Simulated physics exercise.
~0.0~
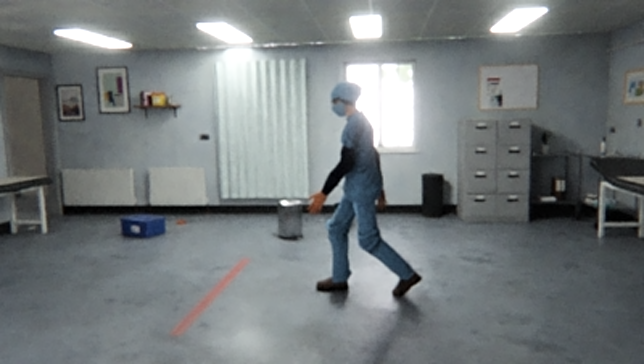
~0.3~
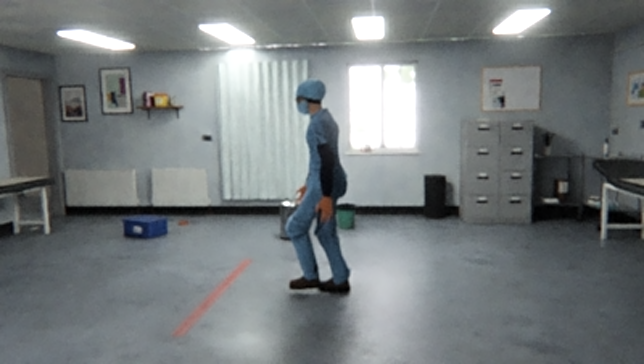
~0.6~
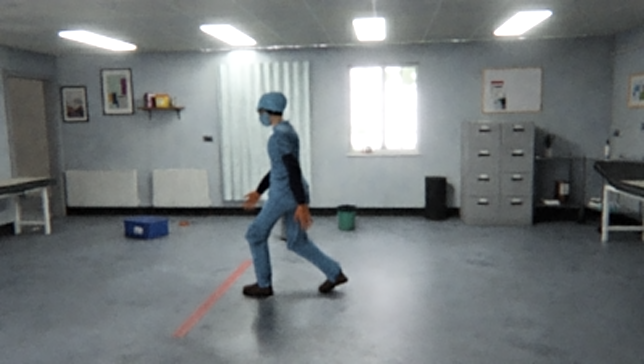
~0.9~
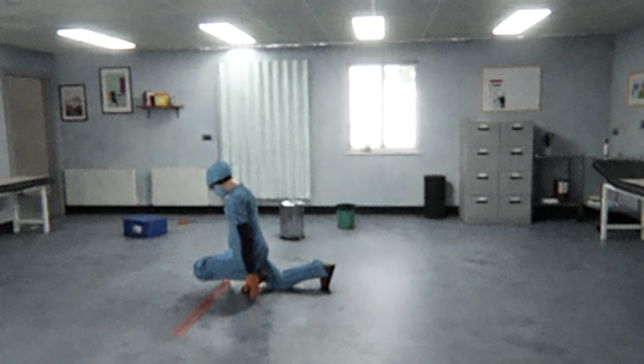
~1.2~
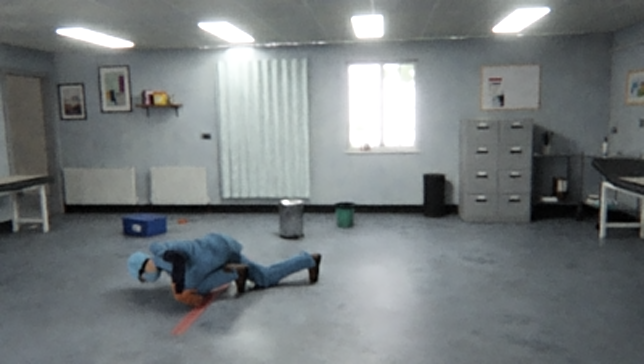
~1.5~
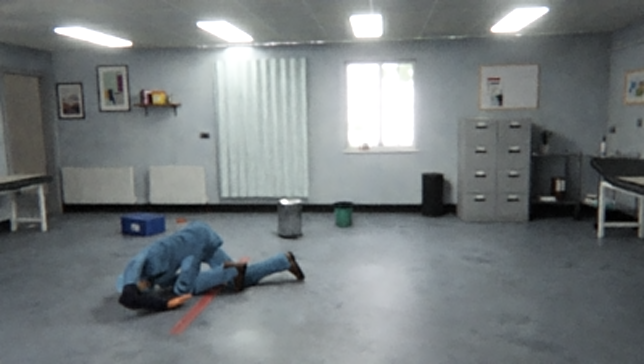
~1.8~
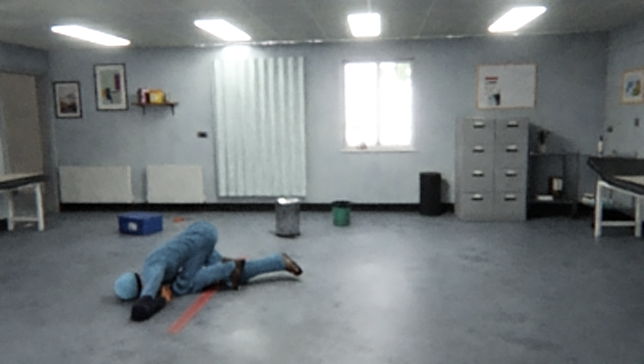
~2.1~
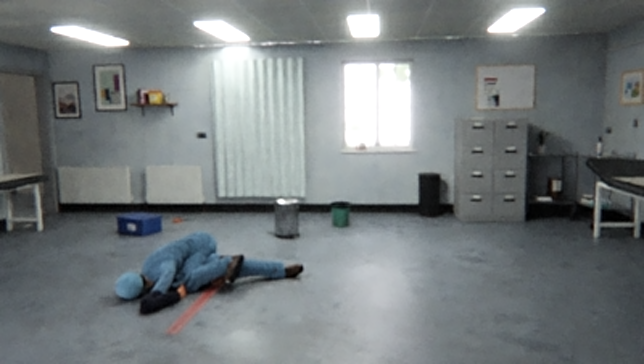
Person in blue scrubs and cap walking left across a grey room, dropping to the floor and ending slumped across red tape.
